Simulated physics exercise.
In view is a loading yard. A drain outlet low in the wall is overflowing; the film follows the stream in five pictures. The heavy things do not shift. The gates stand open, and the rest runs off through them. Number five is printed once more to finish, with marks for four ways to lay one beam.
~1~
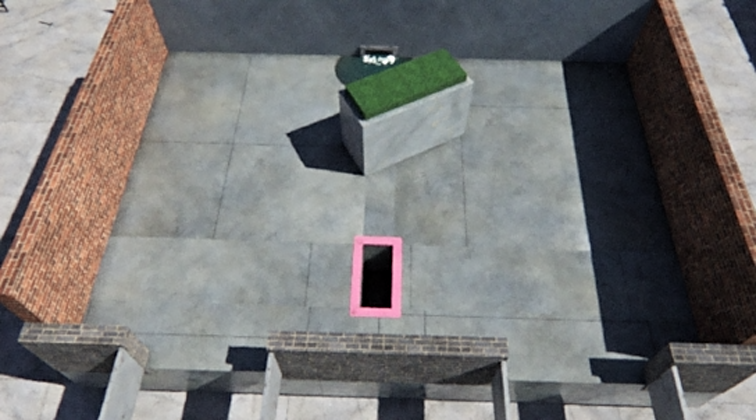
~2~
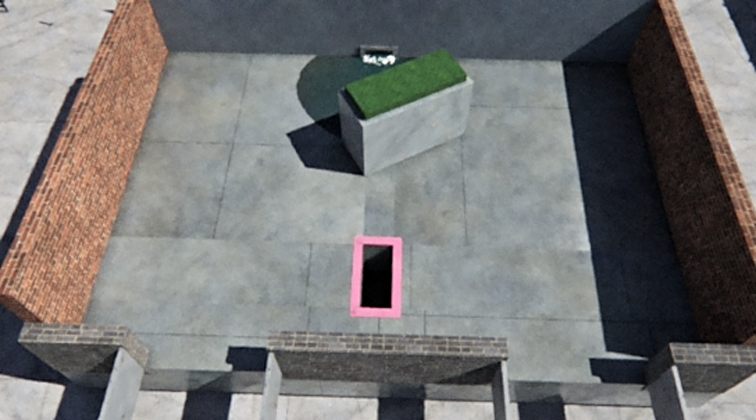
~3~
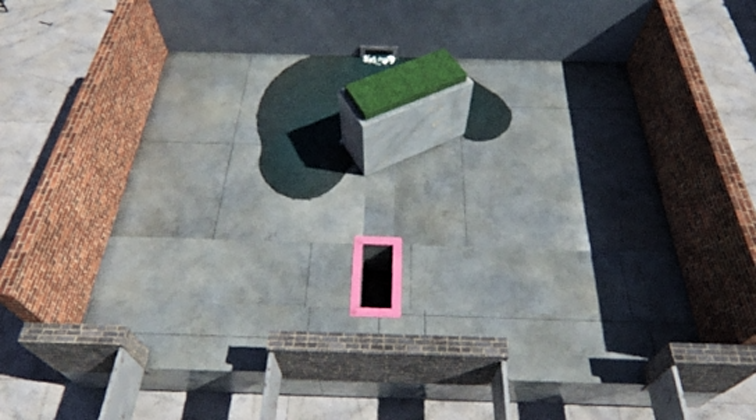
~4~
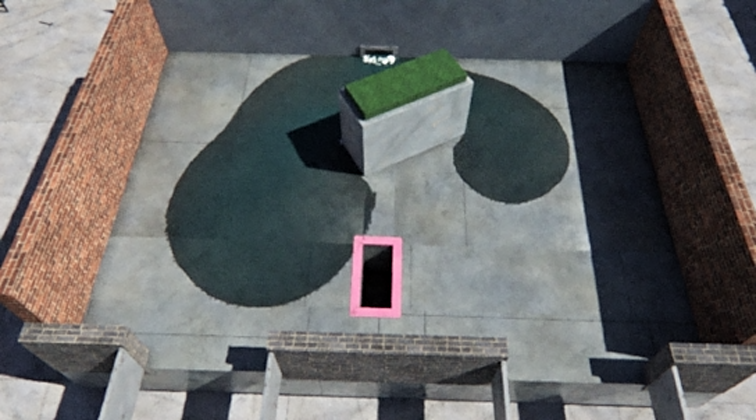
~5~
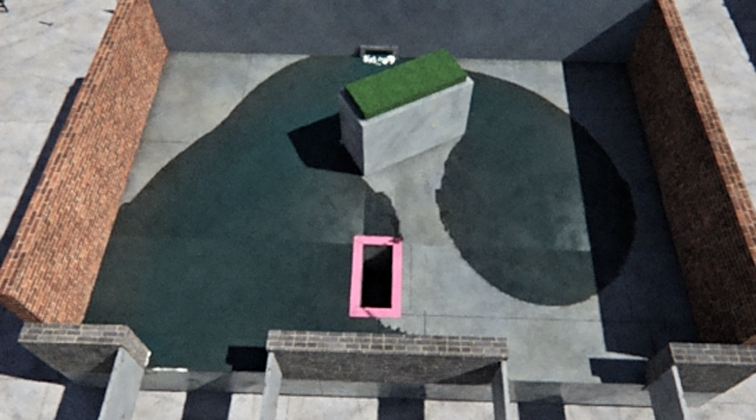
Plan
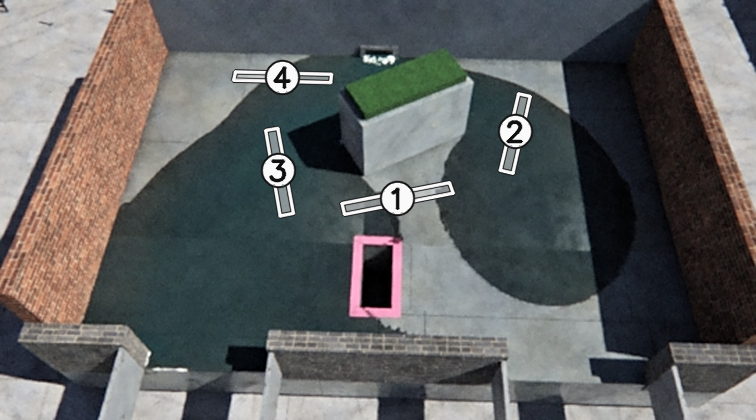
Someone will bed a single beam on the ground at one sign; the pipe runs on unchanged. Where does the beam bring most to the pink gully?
3 works best here.
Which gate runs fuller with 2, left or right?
The left one.
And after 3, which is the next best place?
Place 2.
In white, 1 from (343, 208) to (451, 187); 2 from (506, 171) to (524, 95); 3 from (271, 129) to (286, 214); 4 from (234, 76) to (331, 78).
Choosing 1, about 5 % of the stream goes into the pink gully, about 95 % out by the gates.
Choosing 2, about 13 % of the stream goes into the pink gully, about 86 % out by the gates.
Choosing 3, about 30 % of the stream goes into the pink gully, about 70 % out by the gates.
Choosing 4, about 6 % of the stream goes into the pink gully, about 94 % out by the gates.
